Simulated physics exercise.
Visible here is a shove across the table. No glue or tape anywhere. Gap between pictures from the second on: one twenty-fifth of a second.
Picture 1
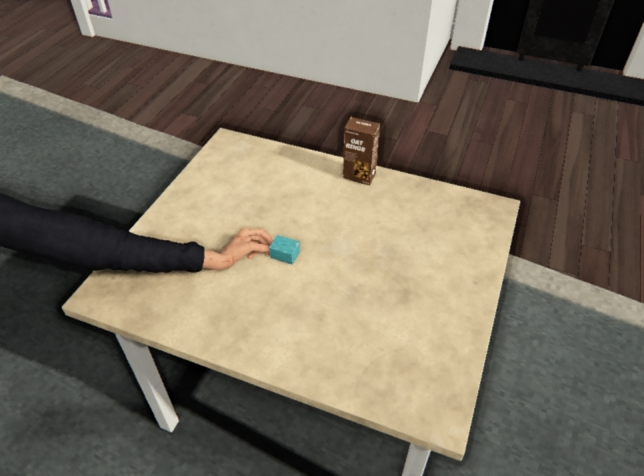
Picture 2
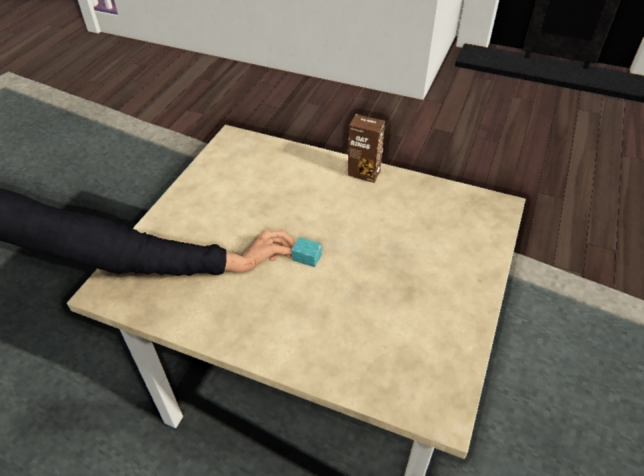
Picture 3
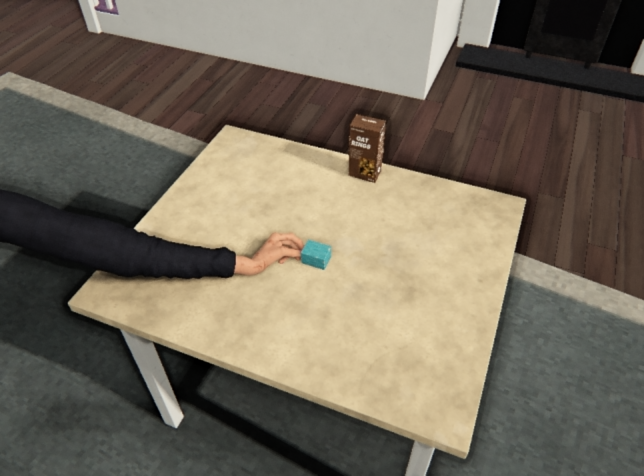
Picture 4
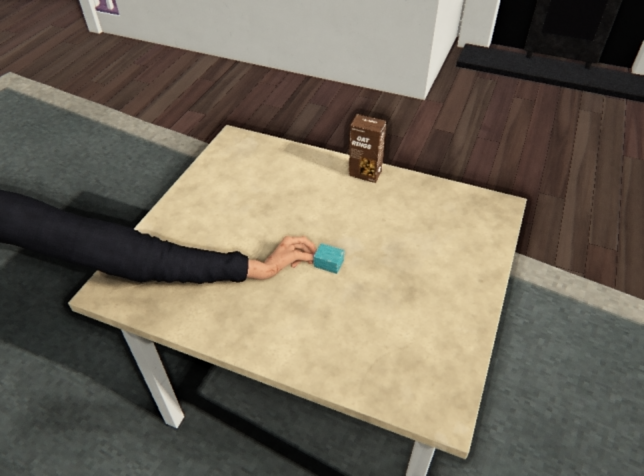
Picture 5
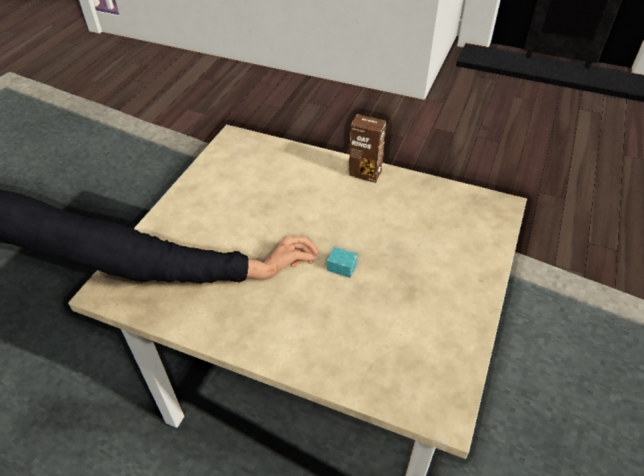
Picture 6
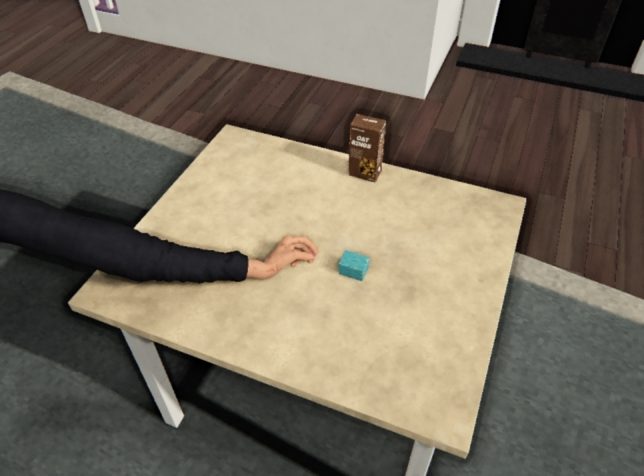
In a room with dark wood flooring and a grey-green rug, a pale, mottled table with white legs is seen from above at an angle. A brown carton stands near the far edge, and a dark-sleeved arm reaches in from the left to a turquoise block. The view shifts slightly at first as the hand pushes the block rightward, then the hand stays back while the block slides a little farther.
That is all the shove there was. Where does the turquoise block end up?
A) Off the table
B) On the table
(B) On the table.
Then, 0.10 s later than the last frame, turquoise block moved well along near (377, 273).
Then, 0.20 s later than the last frame, turquoise block moved well along near (390, 277).
When it is over, moved from the start, turquoise block. End places, in pixels of the last picture, turquoise block near (394, 278).
